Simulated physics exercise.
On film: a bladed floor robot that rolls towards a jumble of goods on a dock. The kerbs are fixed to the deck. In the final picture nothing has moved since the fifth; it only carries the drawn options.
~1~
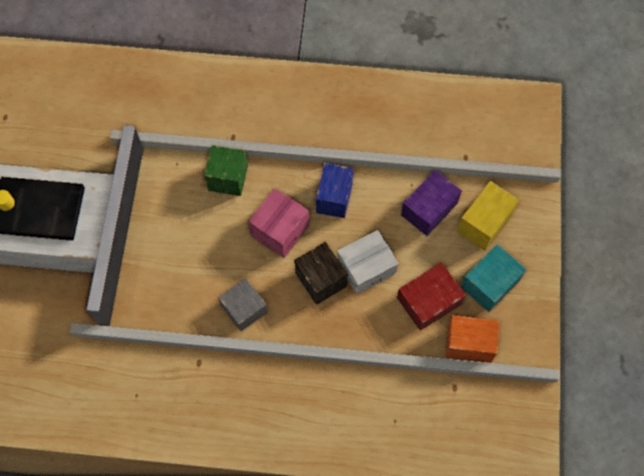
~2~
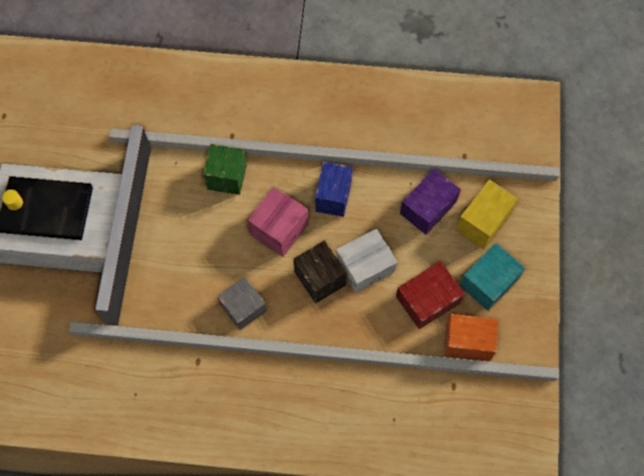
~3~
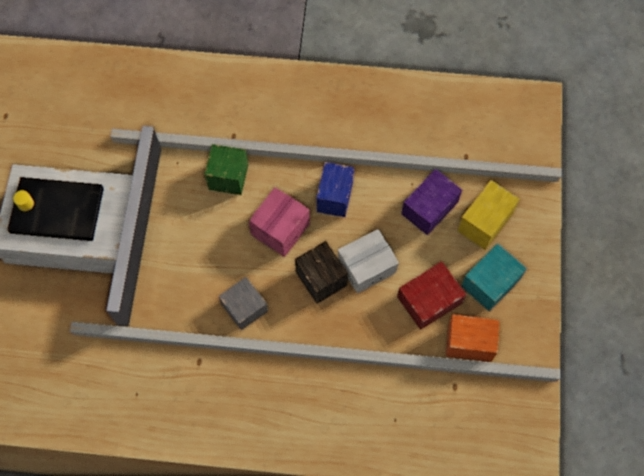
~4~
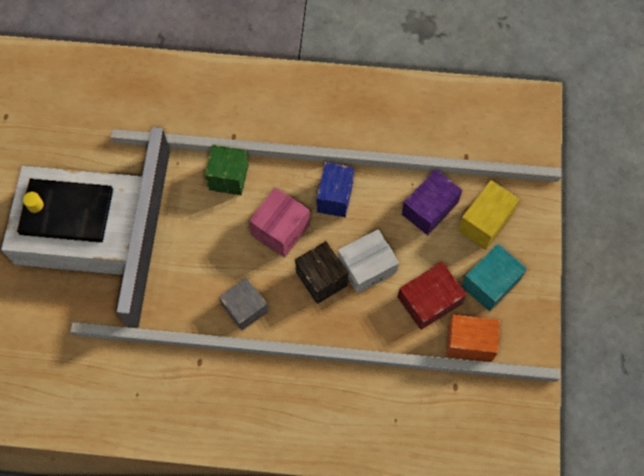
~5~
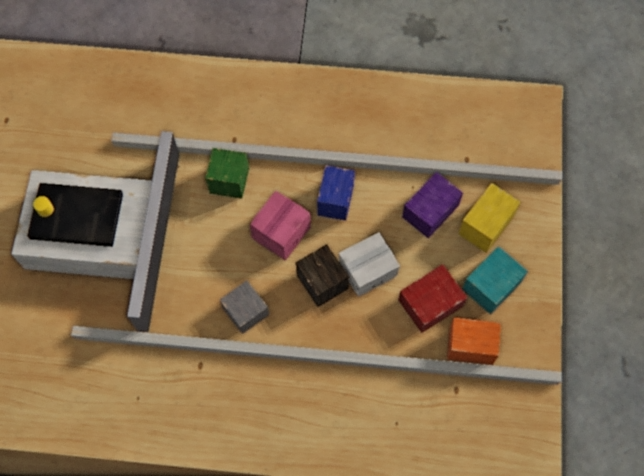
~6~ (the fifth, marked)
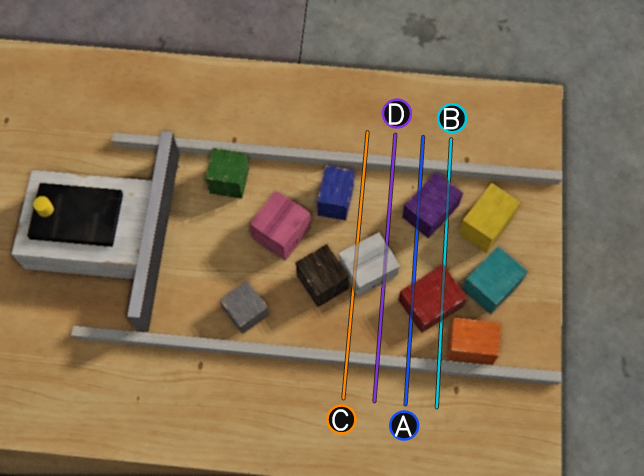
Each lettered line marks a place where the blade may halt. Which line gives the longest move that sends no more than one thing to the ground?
The farthest such stop is B.
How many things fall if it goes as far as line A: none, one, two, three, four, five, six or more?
The count is none.
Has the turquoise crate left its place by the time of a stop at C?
No.
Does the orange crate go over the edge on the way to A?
No.
On the marked copy, A at (415, 263); B at (444, 266); C at (356, 258); D at (385, 260).
Following B. Soon after the start, robot (187, 224); green crate (291, 179); grey crate (280, 313).
Later, robot (294, 233); orange crate (478, 346); red crate (448, 308).
In the end, robot (374, 241); yellow crate over the edge; turquoise crate (560, 286); one fallen.
As for the rest, A is within the limit but short; C is within the limit but short; D is within the limit but short.
